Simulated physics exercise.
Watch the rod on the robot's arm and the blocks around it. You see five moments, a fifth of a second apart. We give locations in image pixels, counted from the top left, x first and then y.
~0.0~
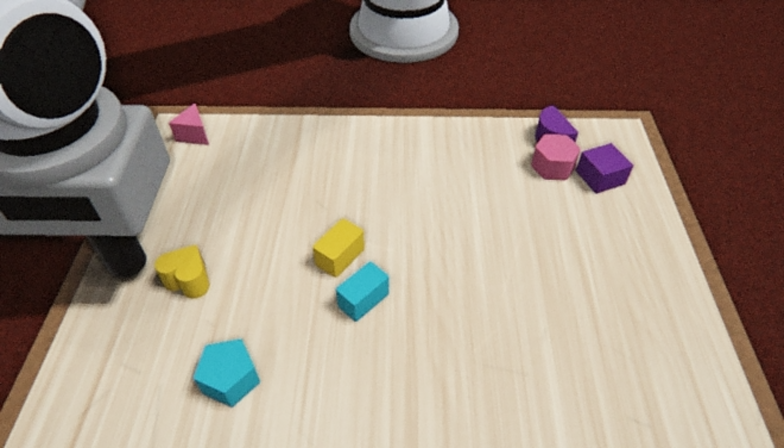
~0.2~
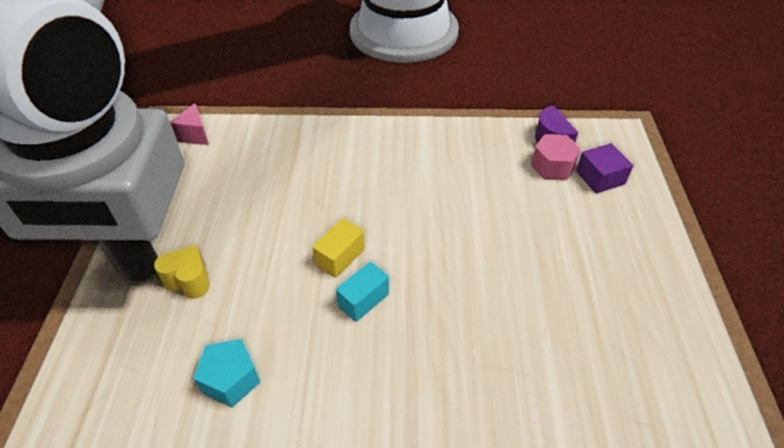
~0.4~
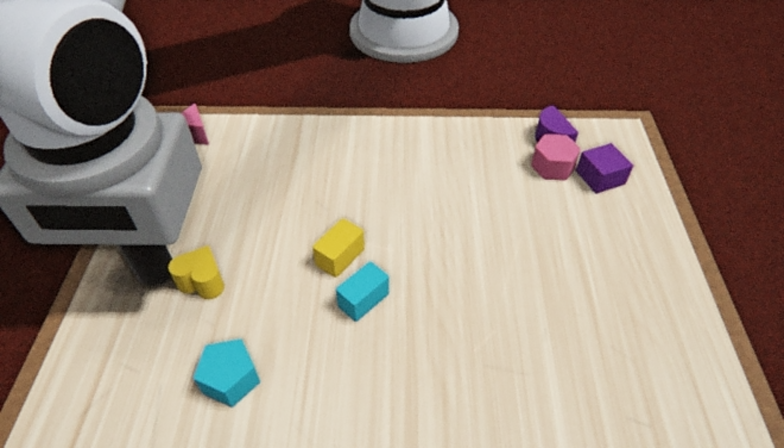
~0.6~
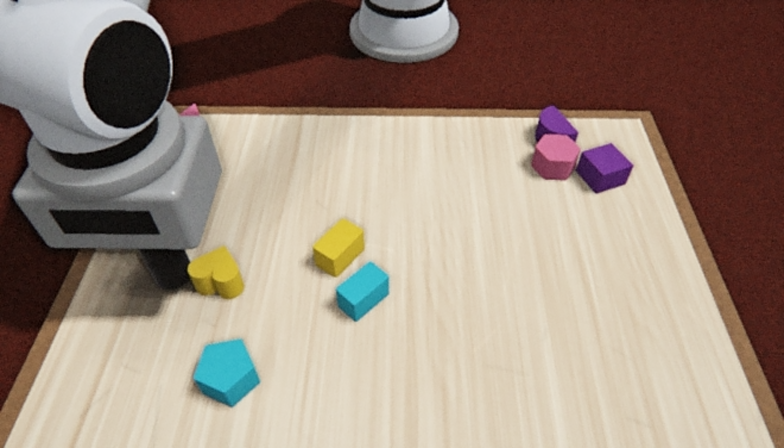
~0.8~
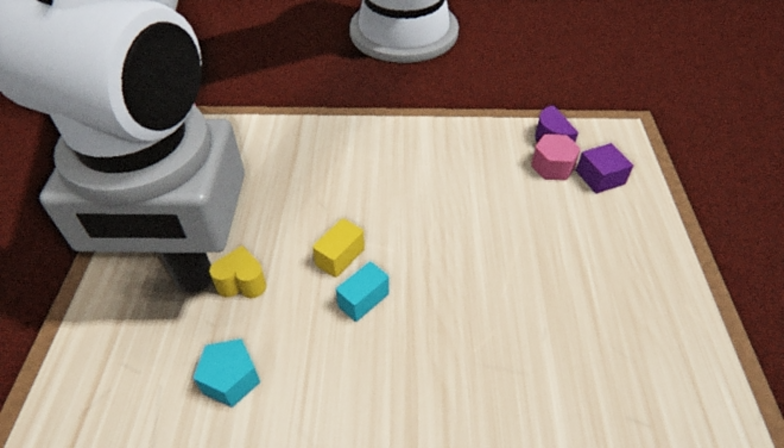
Robot arm moving right across a wooden board, its dark rod pushing a yellow heart block while the other coloured blocks stay still.
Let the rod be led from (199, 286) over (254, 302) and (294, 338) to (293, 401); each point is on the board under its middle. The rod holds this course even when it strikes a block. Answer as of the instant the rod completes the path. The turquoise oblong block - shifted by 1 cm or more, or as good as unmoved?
The block in question stays where it was by the end.
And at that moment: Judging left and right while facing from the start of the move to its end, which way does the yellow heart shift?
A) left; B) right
My answer is option A.
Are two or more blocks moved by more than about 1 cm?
Going by the path, no.
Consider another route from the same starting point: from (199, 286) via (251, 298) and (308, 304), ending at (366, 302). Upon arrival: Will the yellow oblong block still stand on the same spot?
In short: No.
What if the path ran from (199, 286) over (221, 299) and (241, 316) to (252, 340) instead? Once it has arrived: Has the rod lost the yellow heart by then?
I'd say yes.
The first path, step by step. One third of the way, rod at (253, 295); yellow heart at (285, 262), turned 70° anticlockwise.
Two thirds of the way, rod at (292, 331); yellow heart at (293, 263), turned 95° anticlockwise.
At the end, rod at (291, 394); yellow heart at (293, 263), turned 95° anticlockwise; turquoise oblong block in place.
